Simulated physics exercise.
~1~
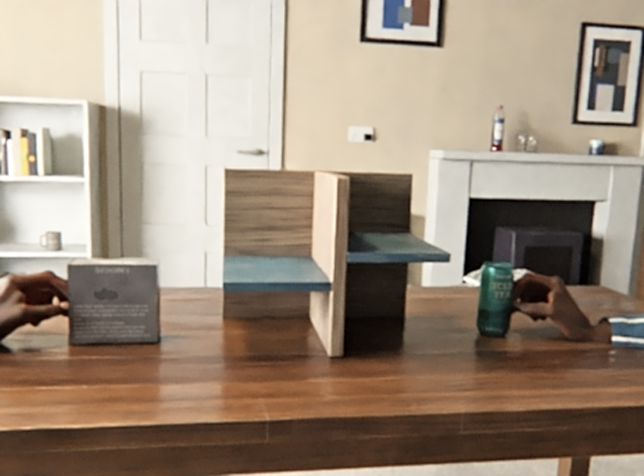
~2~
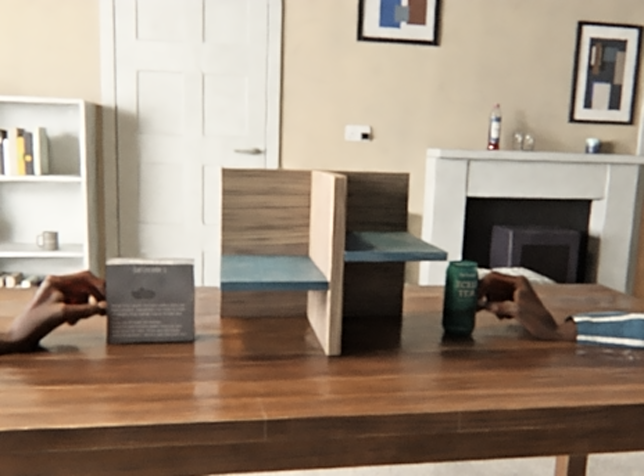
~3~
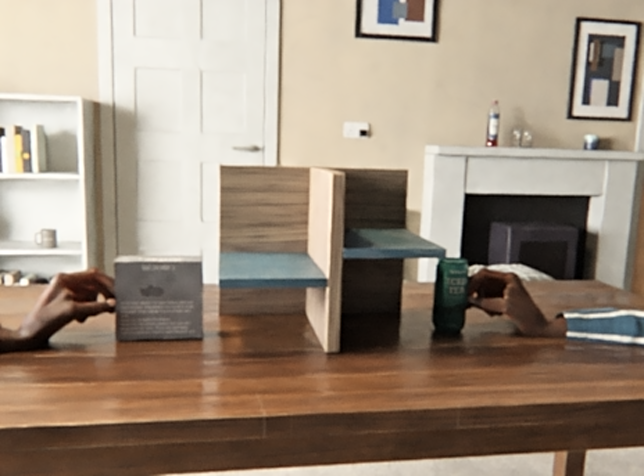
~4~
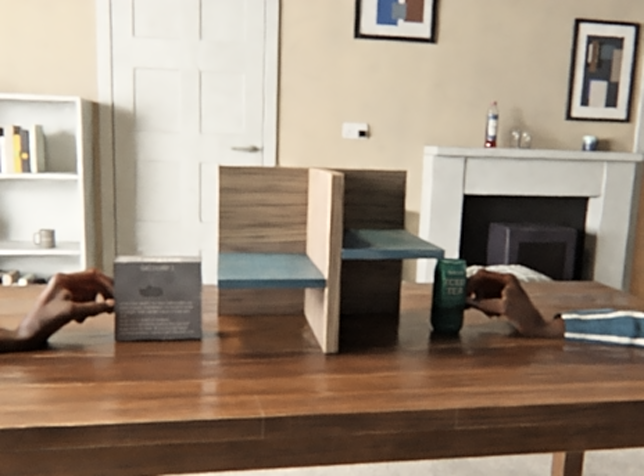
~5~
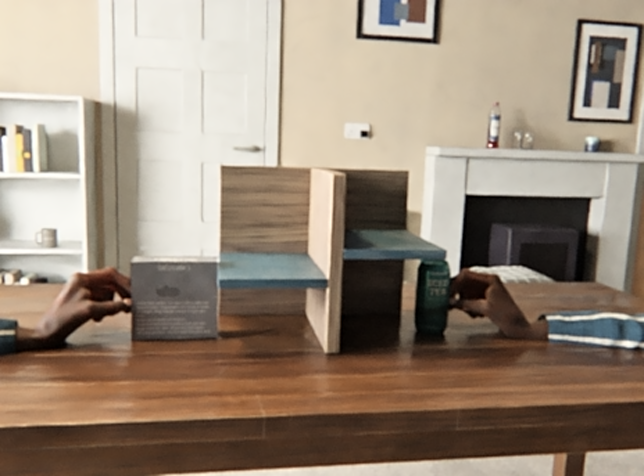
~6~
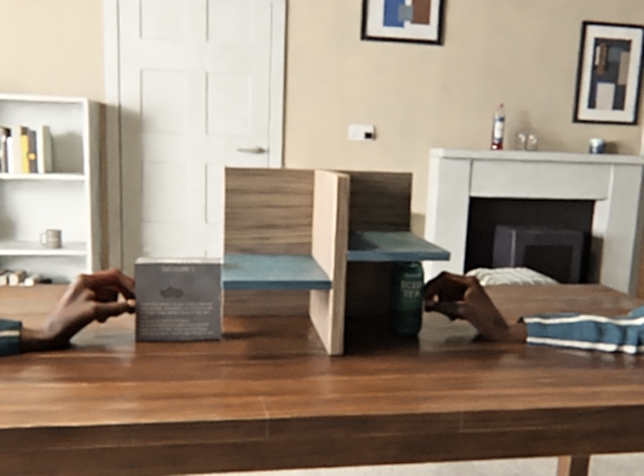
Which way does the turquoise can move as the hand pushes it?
The turquoise can moves to the left, going in under the shelf.
